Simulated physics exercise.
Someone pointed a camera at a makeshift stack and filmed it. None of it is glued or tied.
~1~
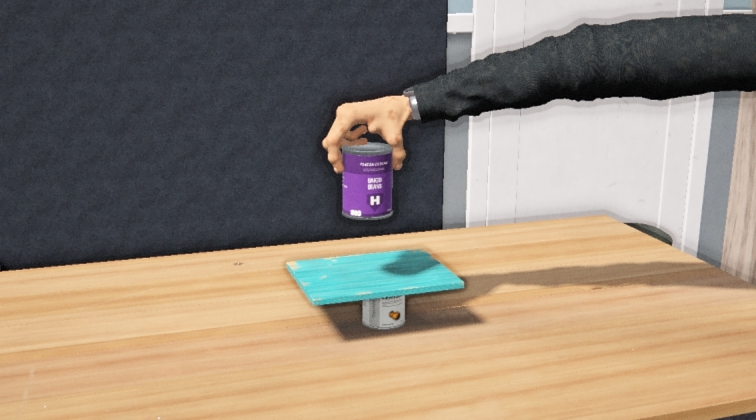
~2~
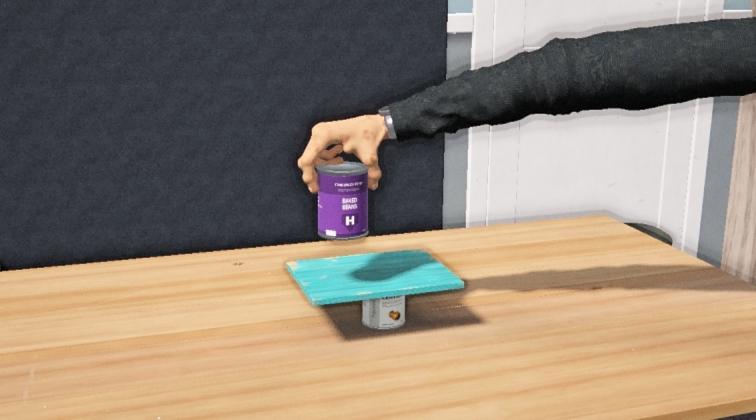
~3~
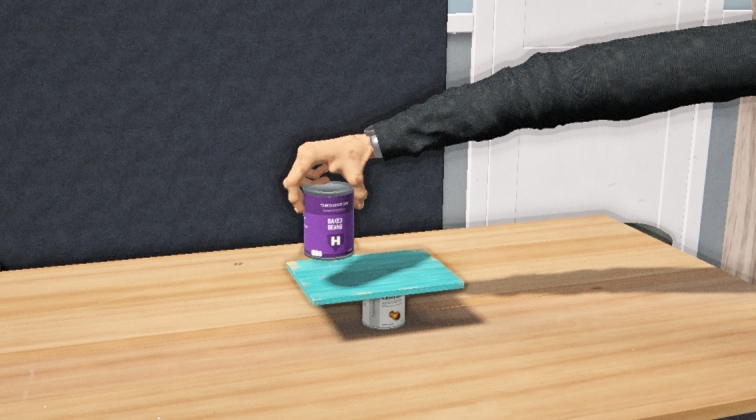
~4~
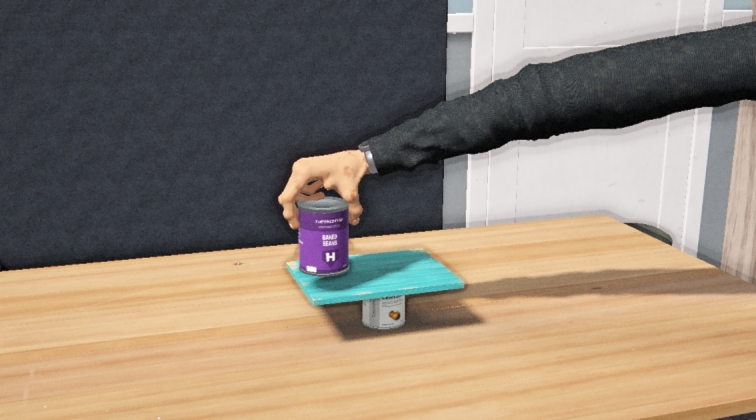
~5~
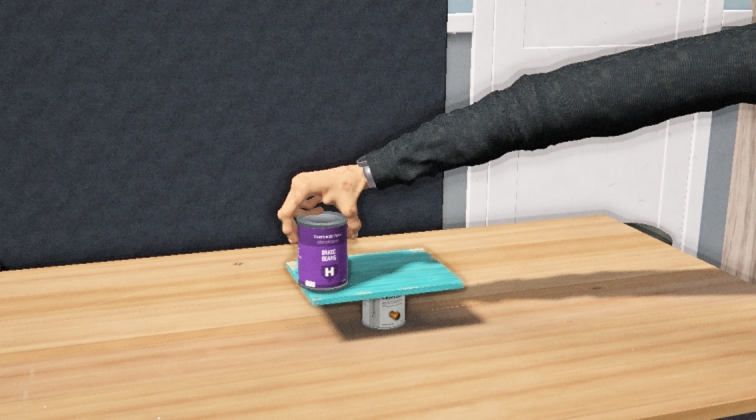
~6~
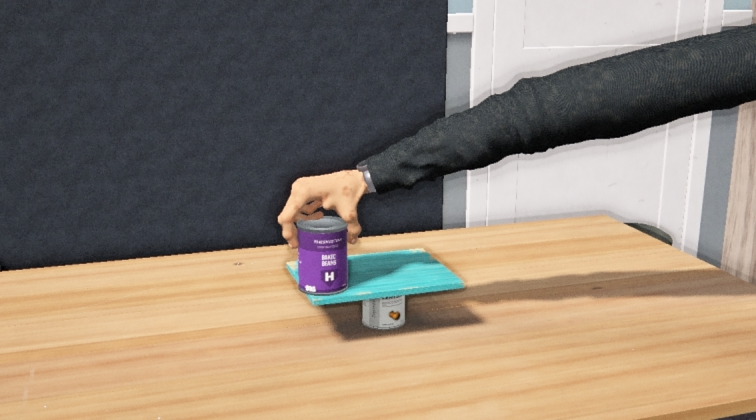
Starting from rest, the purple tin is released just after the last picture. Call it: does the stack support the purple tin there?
No, it does not.
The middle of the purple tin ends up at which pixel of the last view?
At about (265, 322).
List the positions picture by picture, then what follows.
The first picture shows coming down; purple tin (367, 181); turquoise board (373, 274).
The second picture shows coming down; purple tin (343, 200); turquoise board (373, 274).
The third picture shows coming down; purple tin (329, 220); turquoise board (373, 274).
The fourth picture shows coming down; purple tin (324, 236); turquoise board (373, 274).
The fifth picture shows coming down; purple tin (323, 250); turquoise board (373, 274).
The sixth picture shows set down, still held; purple tin (323, 256); turquoise board (373, 274).
Then, 0.30 s later than the last frame, purple tin now fallen; turquoise board tilted by 46°.
Then, 0.40 s later than the last frame, turquoise board tilted by 39°.
Then, 1.20 s later than the last frame, turquoise board tilted by 37°.
When it is over, fallen, purple tin; lying over in the stack, turquoise board; white tin as before. End places, in pixels of the last picture, purple tin near (265, 323). The stack comes apart.
